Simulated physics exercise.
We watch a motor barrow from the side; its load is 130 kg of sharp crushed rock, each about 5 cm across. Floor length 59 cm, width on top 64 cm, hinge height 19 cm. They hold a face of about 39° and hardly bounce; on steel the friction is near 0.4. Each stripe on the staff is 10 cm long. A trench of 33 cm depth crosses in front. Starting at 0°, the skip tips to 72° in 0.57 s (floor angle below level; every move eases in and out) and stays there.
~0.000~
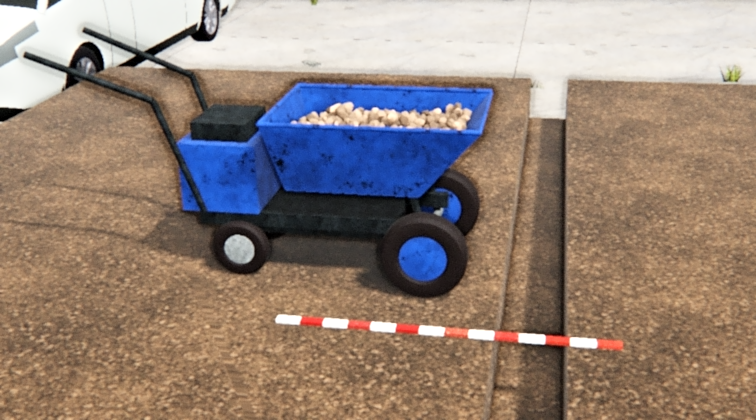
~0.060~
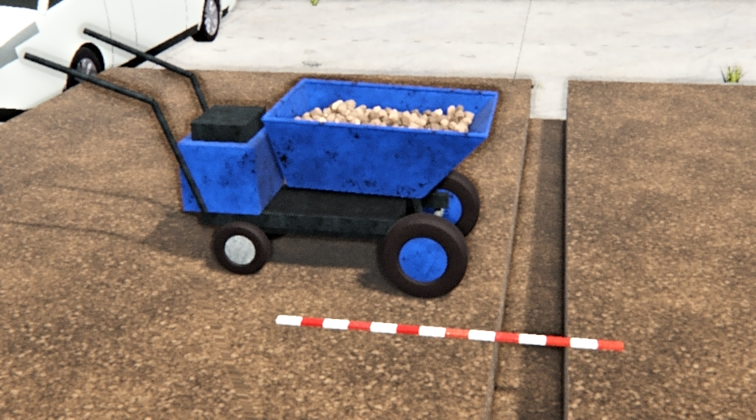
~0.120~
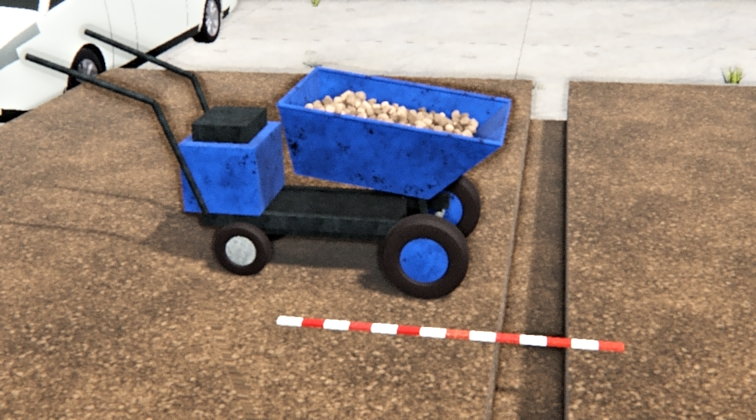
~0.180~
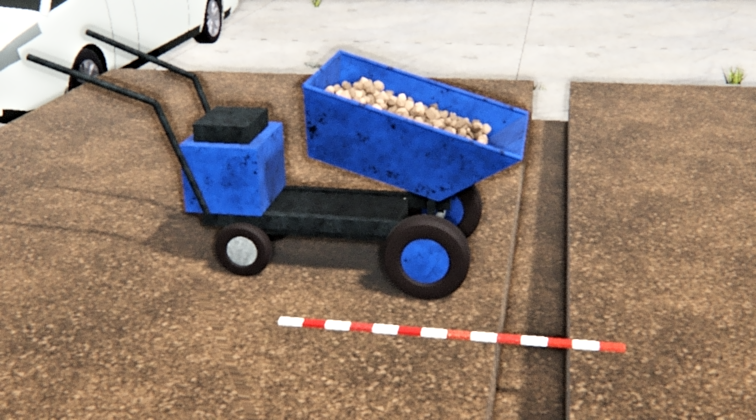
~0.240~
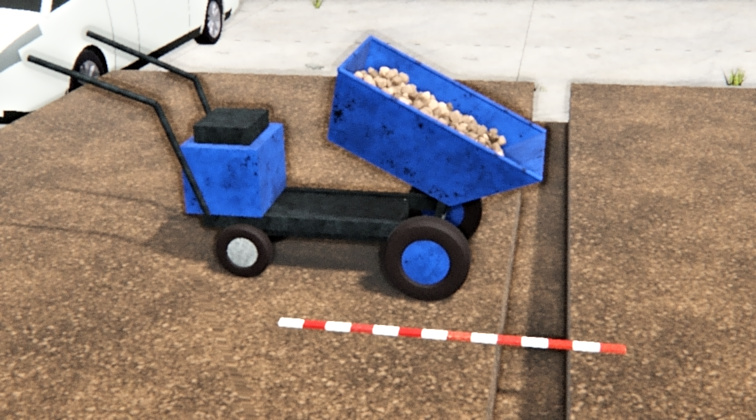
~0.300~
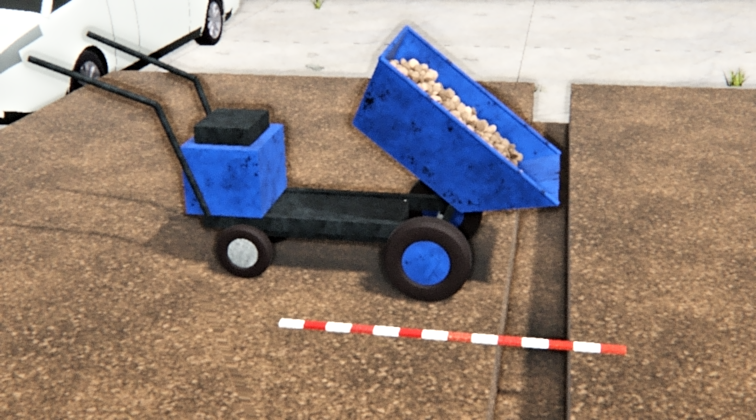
On brown ground beside a trench, a blue motor barrow's stone-filled skip tilts steeply rightward.
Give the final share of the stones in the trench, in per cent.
Close to 4 in a hundred.
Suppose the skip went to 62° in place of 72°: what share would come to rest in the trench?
Then about 5 per cent.
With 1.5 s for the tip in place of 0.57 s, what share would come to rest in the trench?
Then about 5 per cent.
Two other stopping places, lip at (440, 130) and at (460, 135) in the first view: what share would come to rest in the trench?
Near 45 per cent from the first place, 30 from the second.
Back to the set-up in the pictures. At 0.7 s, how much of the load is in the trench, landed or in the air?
Some 0 per cent.
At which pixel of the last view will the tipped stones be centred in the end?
Near (649, 282).
After 0.4 s the floor is at 61°; 100 % in the skip; the foremost stones are at (556, 217).
After 0.7 s the floor is at 72°; 76 % in the skip, 24 % past the trench; the foremost stones are at (657, 295).
After 1.0 s the floor is at 72°; 17 % in the skip, 1 % in the trench, 82 % past the trench; the foremost stones are past the picture's edge.
After 3.0 s the floor is at 72°; 12 % in the skip, 4 % in the trench, 84 % past the trench; the foremost stones are past the picture's edge.
